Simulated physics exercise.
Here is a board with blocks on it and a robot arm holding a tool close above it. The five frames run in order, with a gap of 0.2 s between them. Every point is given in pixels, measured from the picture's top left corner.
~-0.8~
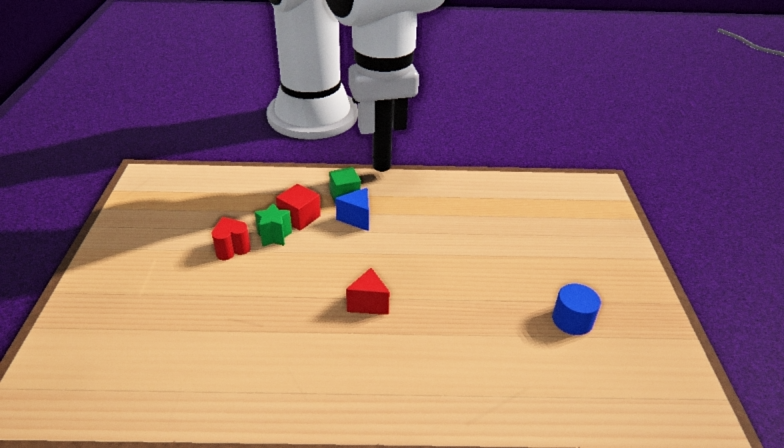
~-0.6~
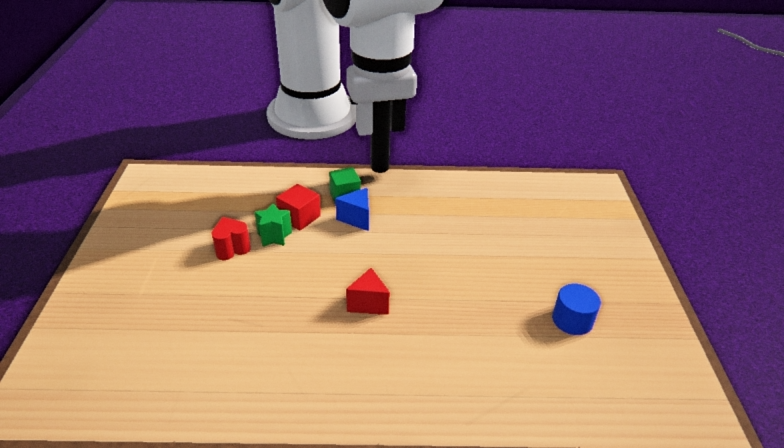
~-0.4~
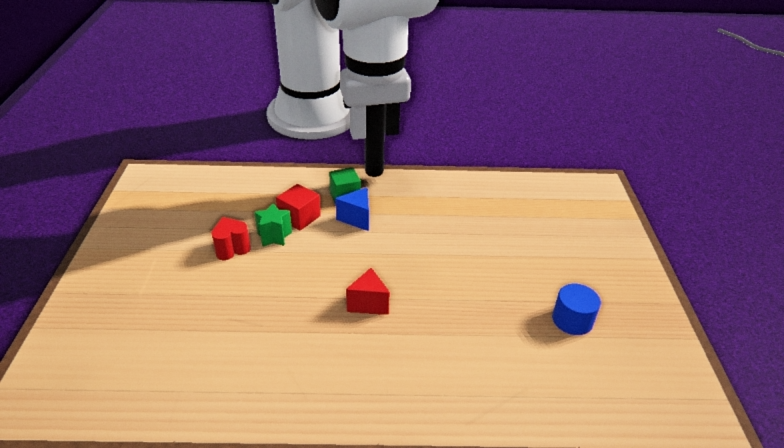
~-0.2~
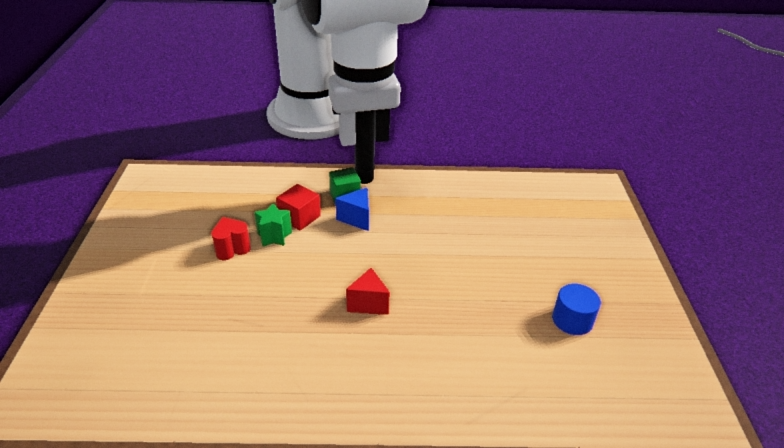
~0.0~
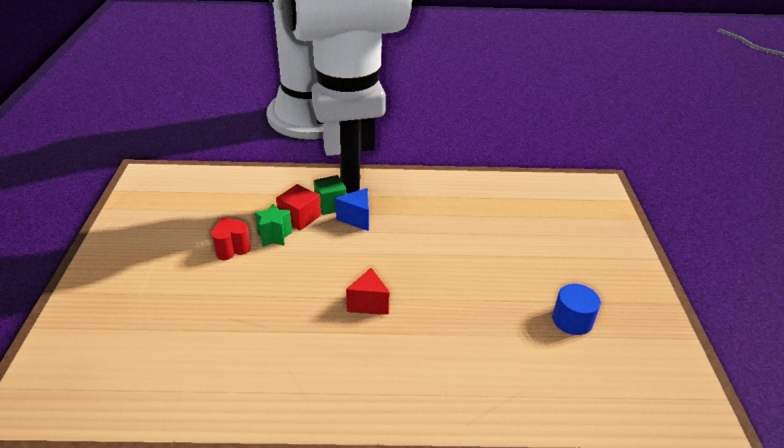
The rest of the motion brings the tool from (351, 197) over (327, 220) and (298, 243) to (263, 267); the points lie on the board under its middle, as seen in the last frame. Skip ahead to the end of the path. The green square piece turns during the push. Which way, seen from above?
Spin direction: Clockwise.
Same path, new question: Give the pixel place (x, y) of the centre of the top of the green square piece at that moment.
Its top face will be centred at roughly (273, 214).
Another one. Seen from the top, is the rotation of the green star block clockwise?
No, I don't think so.
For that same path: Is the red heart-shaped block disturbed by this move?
The red heart-shaped block will not stay where it is.
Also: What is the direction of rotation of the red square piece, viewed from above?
Rotates clockwise.
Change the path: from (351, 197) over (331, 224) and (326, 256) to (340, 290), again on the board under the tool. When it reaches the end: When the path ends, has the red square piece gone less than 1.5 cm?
No - that is not the case.
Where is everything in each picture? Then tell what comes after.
Tool tip (382, 167); block tops, red heart-shaped block (228, 228); green star block (272, 214); red square piece (298, 195); green square piece (345, 176), in the first picture.
Tool (380, 169); blocks unchanged, in the second picture.
Tool (374, 173); blocks unchanged, in the third picture.
Tool (365, 179); blocks unchanged, in the fourth picture.
Tool (351, 189); red heart-shaped block (228, 228); green star block (272, 214); red square piece (298, 195); green square piece (330, 184), in the fifth picture.
What follows on the original path. One third of the way, tool (327, 212); red heart-shaped block (222, 231); green star block (252, 223), turned 20° anticlockwise; red square piece (271, 204), turned 45° clockwise; green square piece (302, 203).
Two thirds of the way, tool (297, 235); red heart-shaped block (212, 236), turned 10° clockwise; green star block (241, 225), turned 35° anticlockwise; red square piece (252, 202), turned 80° clockwise; green square piece (275, 213), turned 50° clockwise.
At the end, tool (262, 258); red heart-shaped block (210, 237), turned 15° clockwise; green star block (240, 225), turned 40° anticlockwise; red square piece (251, 201), turned 85° clockwise; green square piece (273, 214), turned 60° clockwise.
